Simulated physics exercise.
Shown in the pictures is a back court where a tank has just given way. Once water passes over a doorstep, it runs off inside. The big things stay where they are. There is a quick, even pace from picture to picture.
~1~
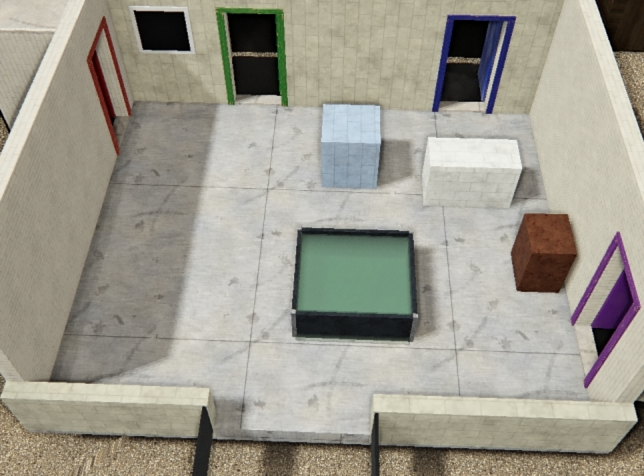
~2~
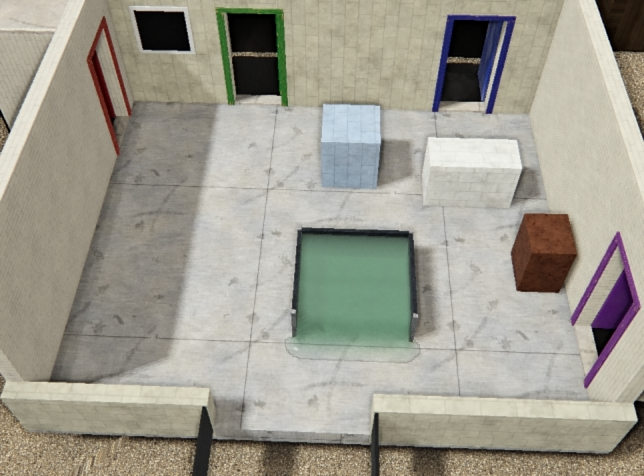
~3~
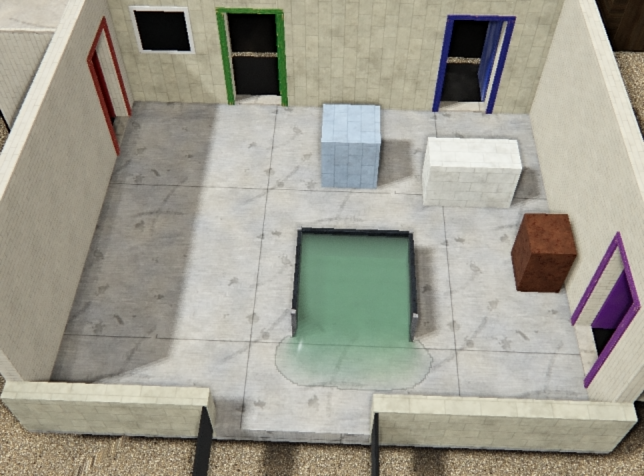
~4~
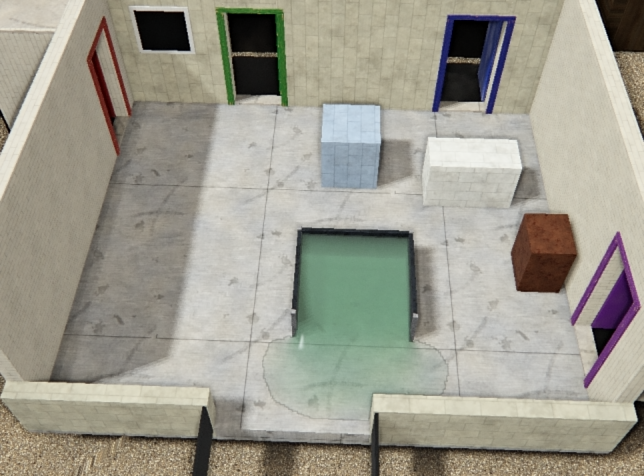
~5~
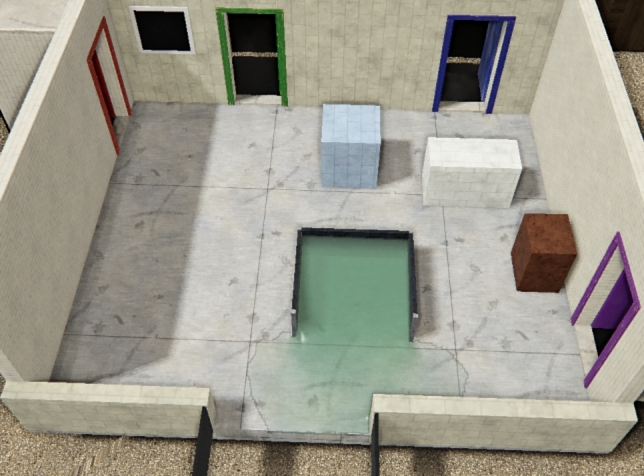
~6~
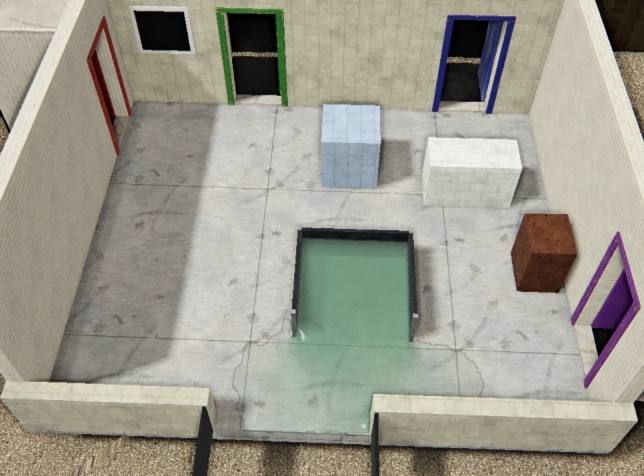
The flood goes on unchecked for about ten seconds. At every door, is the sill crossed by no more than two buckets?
The blue door: Yes, it stays at two or less. The red door: Yes, it stays at two or less. The green door: Yes, it stays at two or less. The purple door: No, more than that crosses.
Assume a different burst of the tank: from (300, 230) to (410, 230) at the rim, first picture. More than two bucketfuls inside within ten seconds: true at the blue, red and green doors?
Here's how it plays out: Blue surpasses the limit, red surpasses the limit, and green surpasses the limit.
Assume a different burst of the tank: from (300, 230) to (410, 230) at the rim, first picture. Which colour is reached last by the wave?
It's the one in purple.
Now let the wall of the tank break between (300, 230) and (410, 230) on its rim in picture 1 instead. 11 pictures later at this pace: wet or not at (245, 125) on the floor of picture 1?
At that place: Covered.
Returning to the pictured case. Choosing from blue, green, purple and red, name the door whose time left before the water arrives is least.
The purple one is the one.
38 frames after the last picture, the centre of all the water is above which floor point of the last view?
Estimate: (427, 329).
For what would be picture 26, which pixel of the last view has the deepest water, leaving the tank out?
Estimated pixel: (559, 303).
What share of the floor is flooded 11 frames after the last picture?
Roughly 15 %.
A moment on, water covers 10 % of the floor; the blue door not reached, the red door not reached, the green door not reached, the purple door not reached.
Next, water covers 15 % of the floor; the blue door not reached, the red door not reached, the green door not reached, the purple door under two buckets in.
Then, water covers 20 % of the floor; the blue door not reached, the red door not reached, the green door not reached, the purple door over two buckets in.
Later, water covers 25 % of the floor; the blue door not reached, the red door not reached, the green door not reached, the purple door over two buckets in.
In the end, water covers 30 % of the floor; the blue door wet at the sill, nothing in, the red door not reached, the green door not reached, the purple door far over two buckets in.
